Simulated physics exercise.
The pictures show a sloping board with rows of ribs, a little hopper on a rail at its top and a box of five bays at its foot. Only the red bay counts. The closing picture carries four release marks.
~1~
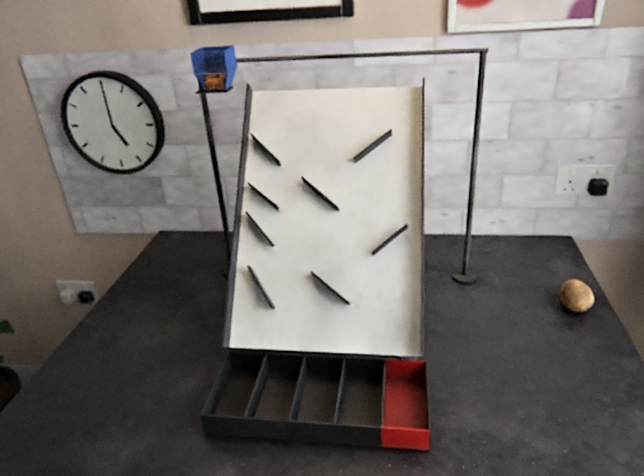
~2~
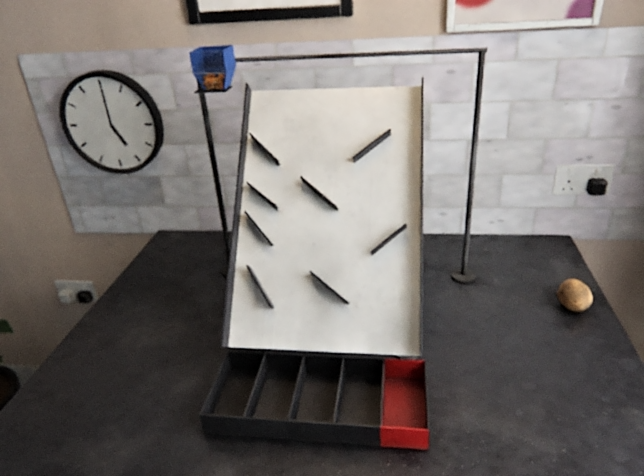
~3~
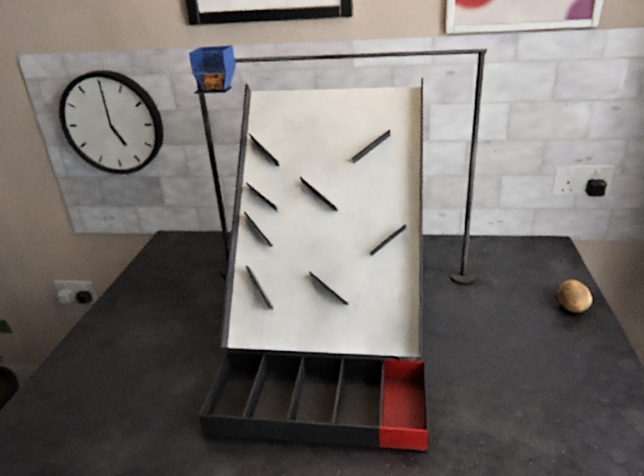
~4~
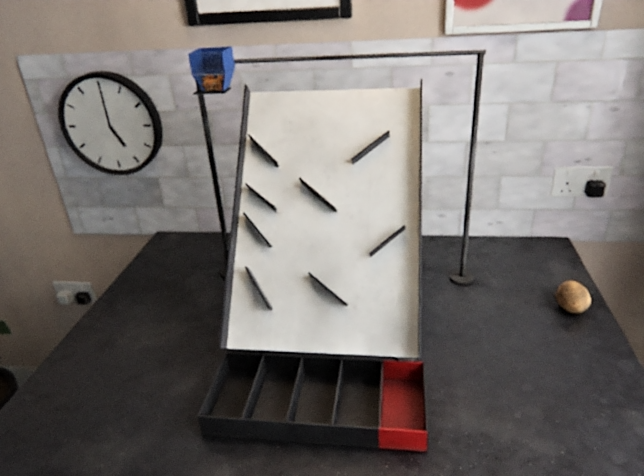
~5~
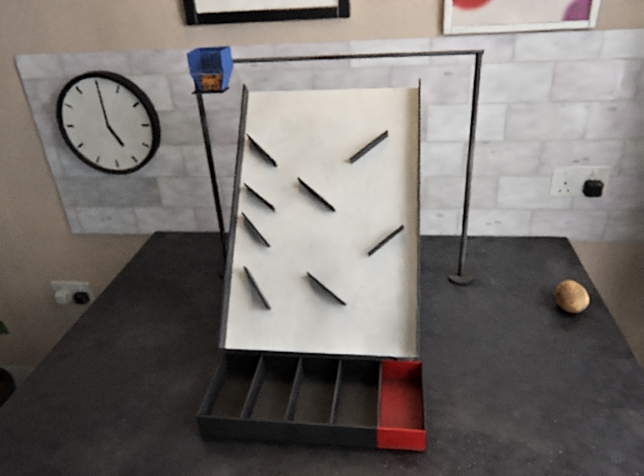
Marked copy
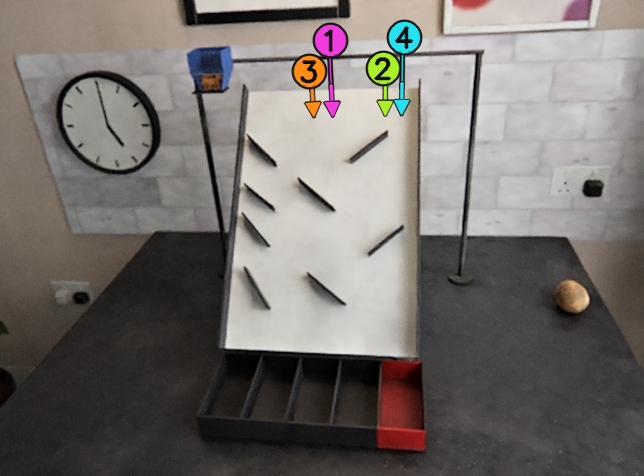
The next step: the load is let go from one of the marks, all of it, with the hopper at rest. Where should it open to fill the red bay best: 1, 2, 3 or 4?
Choose 4.
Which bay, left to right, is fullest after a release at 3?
It is the fourth one.
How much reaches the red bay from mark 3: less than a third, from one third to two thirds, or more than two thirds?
Mark 3 gives less than a third.
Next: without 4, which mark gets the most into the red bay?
2.
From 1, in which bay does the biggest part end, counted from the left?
The fourth.
On the marked copy, mark 1 meets the board at (332, 111); mark 2 meets the board at (385, 110); mark 3 meets the board at (313, 111); mark 4 meets the board at (401, 109).
With 1, a small part in the red bay, most in other bays, a small part outside the box.
With 2, about a third in the red bay, about half in other bays, a small part outside the box.
With 3, a small part in the red bay, most in other bays, a small part outside the box.
With 4, about half in the red bay, about half in other bays, a stray few outside the box.
